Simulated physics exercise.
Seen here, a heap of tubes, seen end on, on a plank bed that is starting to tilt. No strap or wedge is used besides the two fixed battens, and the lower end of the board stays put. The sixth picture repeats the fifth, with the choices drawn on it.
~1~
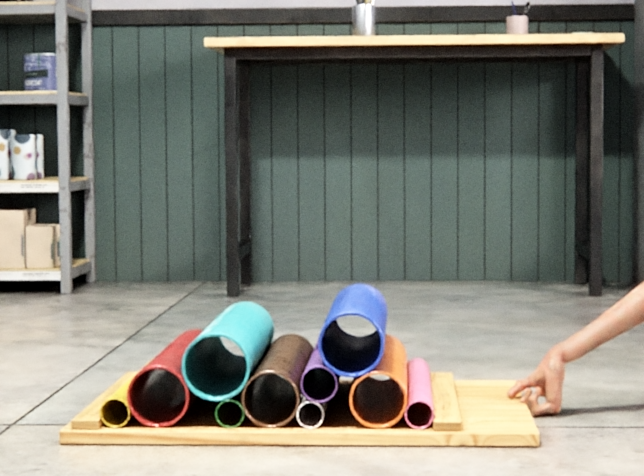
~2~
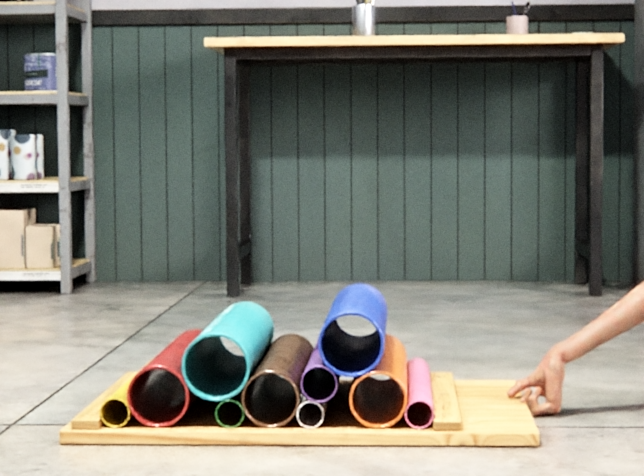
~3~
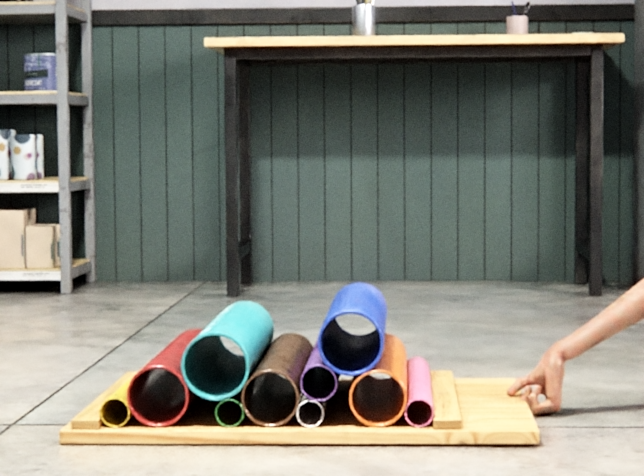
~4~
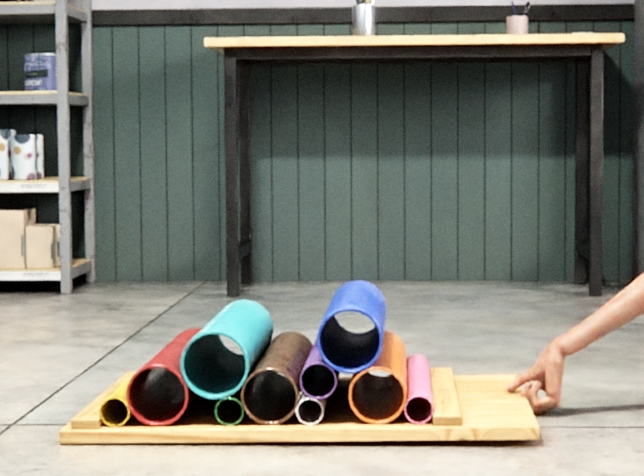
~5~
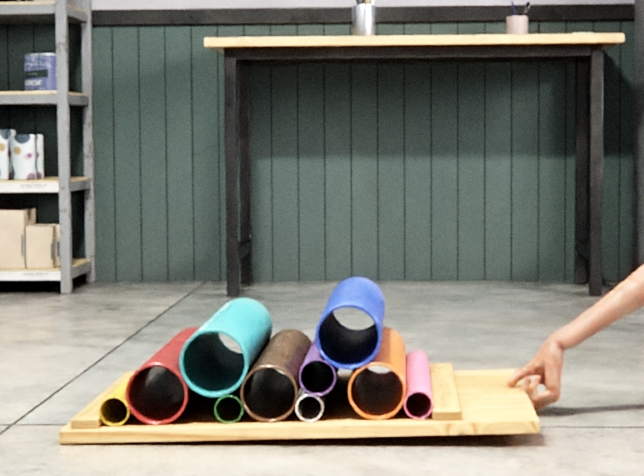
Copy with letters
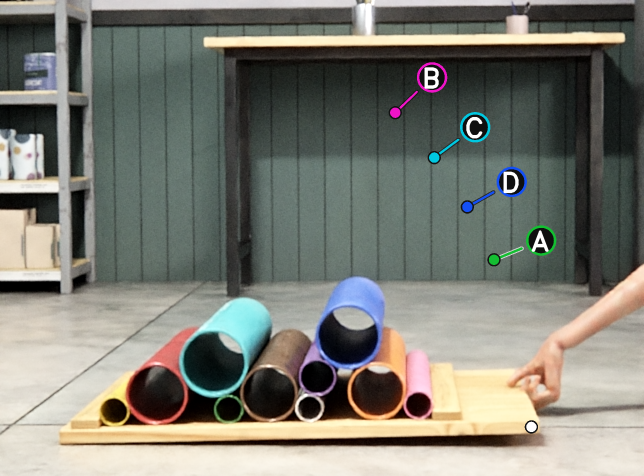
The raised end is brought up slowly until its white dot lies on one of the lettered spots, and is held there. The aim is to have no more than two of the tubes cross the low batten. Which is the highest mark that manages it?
Mark A is as high as it can go.
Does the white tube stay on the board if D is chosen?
The white tube: Yes.
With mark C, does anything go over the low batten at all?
Yes.
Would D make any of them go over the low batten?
At D: Yes.
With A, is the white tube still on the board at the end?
Yes, with A.
On the marked copy, A at (494, 260); B at (395, 113); C at (434, 158); D at (467, 207); the white dot at (532, 427).
Following A. Soon after the start, board at 15°.
Later, board at 22°.
In the end, board at 22°, none over the low batten.
As for the rest, B seven over the low batten; C seven over the low batten; D six over the low batten.
